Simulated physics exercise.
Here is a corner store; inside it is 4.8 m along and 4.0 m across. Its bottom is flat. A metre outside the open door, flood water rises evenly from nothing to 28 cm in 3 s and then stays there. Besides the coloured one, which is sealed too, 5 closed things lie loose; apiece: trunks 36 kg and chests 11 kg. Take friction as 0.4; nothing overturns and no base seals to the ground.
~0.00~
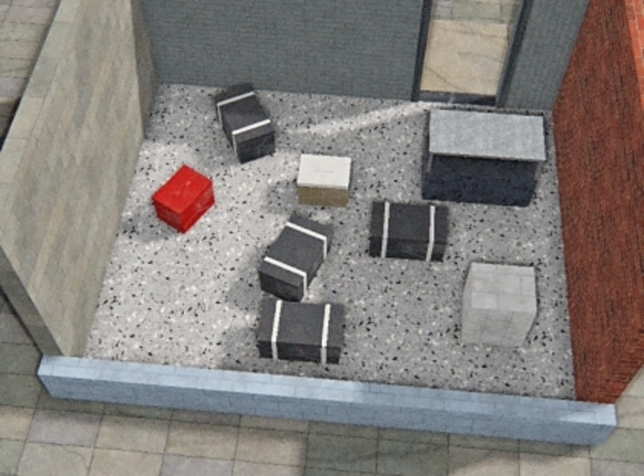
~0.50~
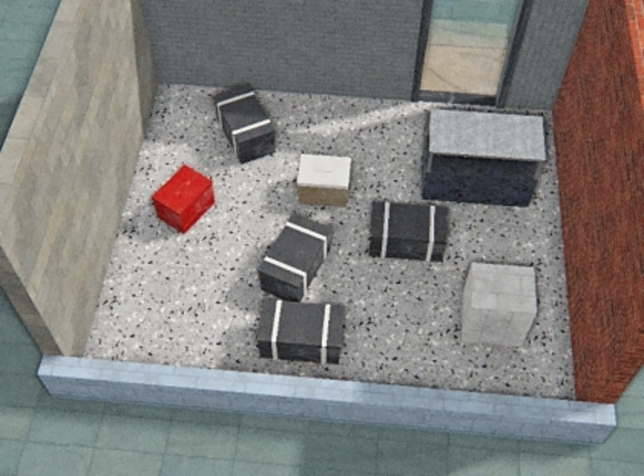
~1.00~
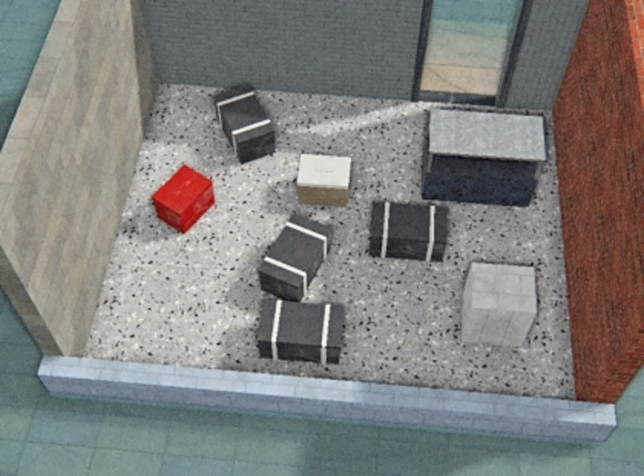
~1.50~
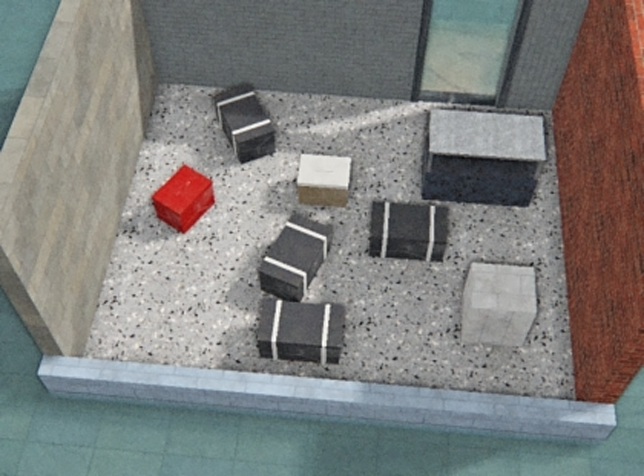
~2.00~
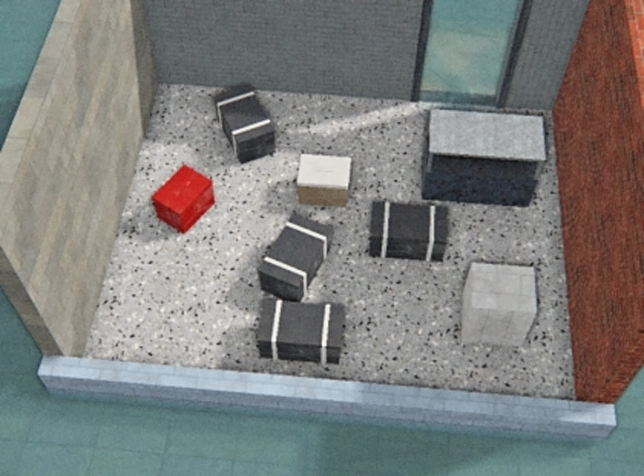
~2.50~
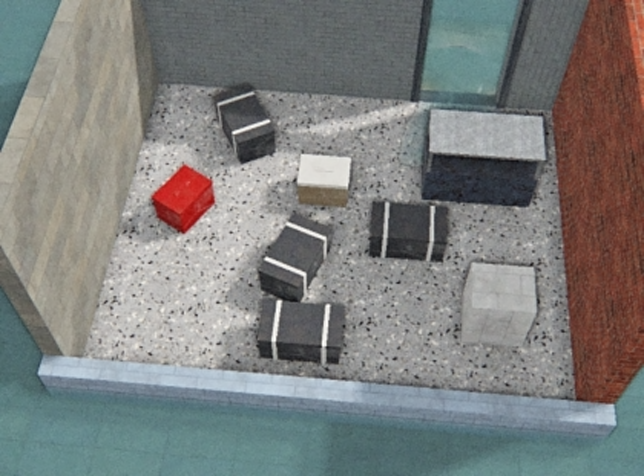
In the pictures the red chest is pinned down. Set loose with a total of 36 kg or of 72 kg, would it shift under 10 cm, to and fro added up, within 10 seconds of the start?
I expect that the smaller load will do.
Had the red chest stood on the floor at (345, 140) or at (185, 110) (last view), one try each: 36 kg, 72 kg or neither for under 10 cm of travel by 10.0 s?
In turn: Only the larger holds; either load holds.
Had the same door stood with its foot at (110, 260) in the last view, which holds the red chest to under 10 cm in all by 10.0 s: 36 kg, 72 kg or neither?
In that case the smaller load will do.
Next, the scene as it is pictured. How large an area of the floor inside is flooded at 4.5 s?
About 7.5 m2.
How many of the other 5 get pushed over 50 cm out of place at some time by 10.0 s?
I count 2.
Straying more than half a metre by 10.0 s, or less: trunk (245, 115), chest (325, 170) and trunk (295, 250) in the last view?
In turn: Over, past it, short of it.
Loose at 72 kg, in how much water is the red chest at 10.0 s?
Roughly 10 cm.
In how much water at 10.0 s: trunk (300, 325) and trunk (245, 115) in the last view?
Roughly 9 and 14 cm.
After 3.5 s the red chest would be 0 cm from its start with 36 kg and 0 cm from its start with 72 kg; 0 cm of water round it then.
After 4.5 s the red chest would be 0 cm from its start with 36 kg and 0 cm from its start with 72 kg; 2 cm of water round it then.
After 7.0 s the red chest would be 0 cm from its start with 36 kg and 0 cm from its start with 72 kg; 5 cm of water round it then.
After 10.0 s the red chest would be 0 cm from its start with 36 kg and 0 cm from its start with 72 kg; 10 cm of water round it then.
